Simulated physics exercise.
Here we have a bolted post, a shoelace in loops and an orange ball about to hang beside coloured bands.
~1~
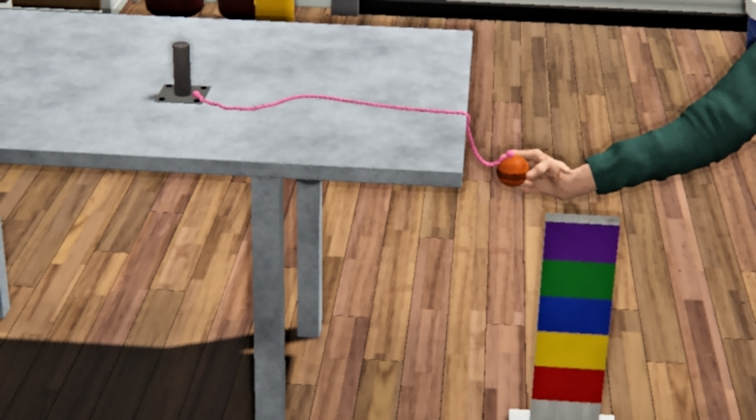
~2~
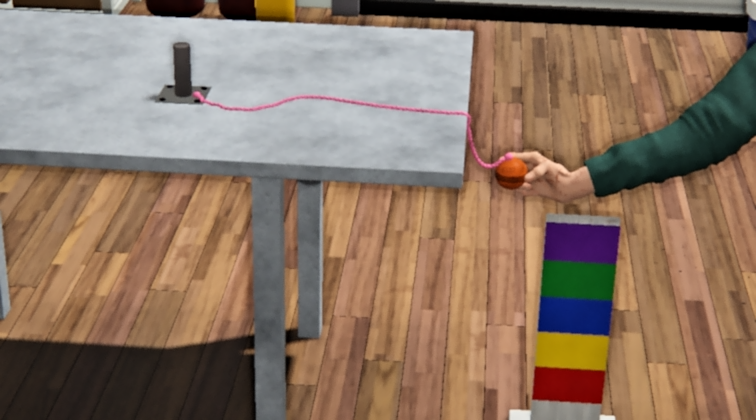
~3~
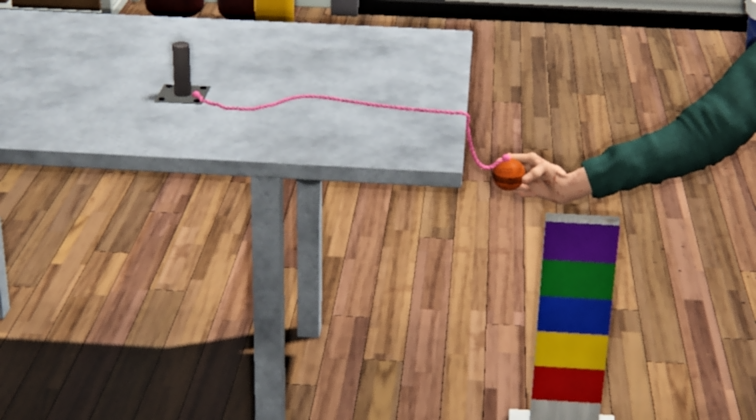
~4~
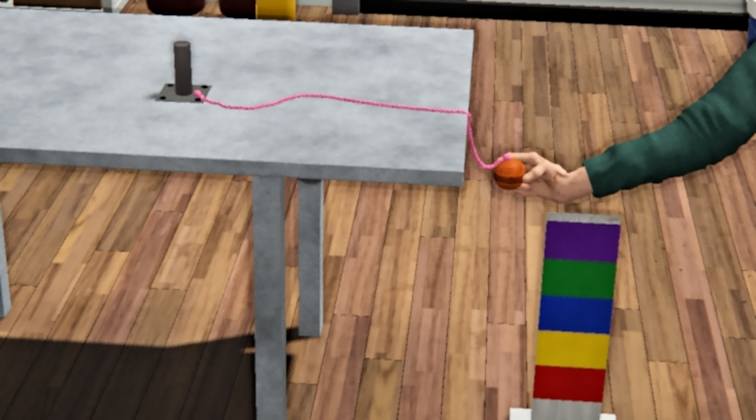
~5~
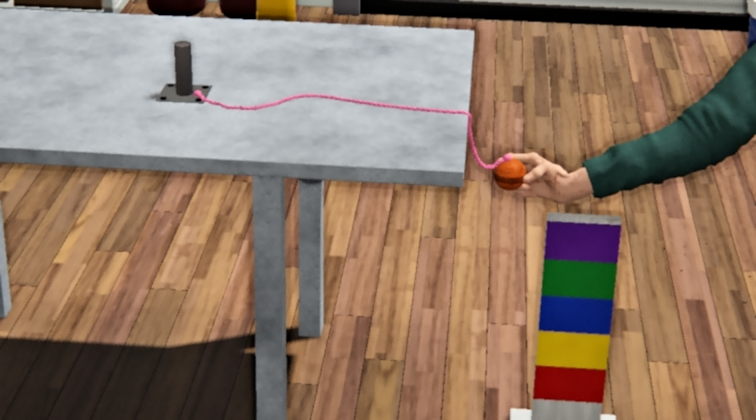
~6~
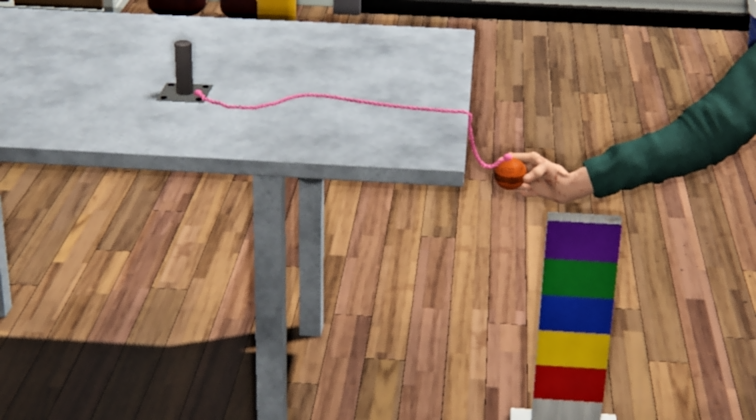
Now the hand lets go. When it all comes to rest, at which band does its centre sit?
At purple.
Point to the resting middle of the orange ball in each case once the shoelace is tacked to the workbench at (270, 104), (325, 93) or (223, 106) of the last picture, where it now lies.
Roughly (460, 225), (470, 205) and (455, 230).
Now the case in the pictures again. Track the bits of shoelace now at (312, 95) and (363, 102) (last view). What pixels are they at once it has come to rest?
End positions: About (341, 101) and about (395, 105).
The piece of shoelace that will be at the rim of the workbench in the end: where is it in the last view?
At (435, 110).
Soon after, ball near (475, 220); level with purple.
After that, ball near (439, 230); level with purple.
And then, ball near (451, 236); level with purple.
In the end, ball near (457, 237); level with purple. Its middle rests at the purple band.
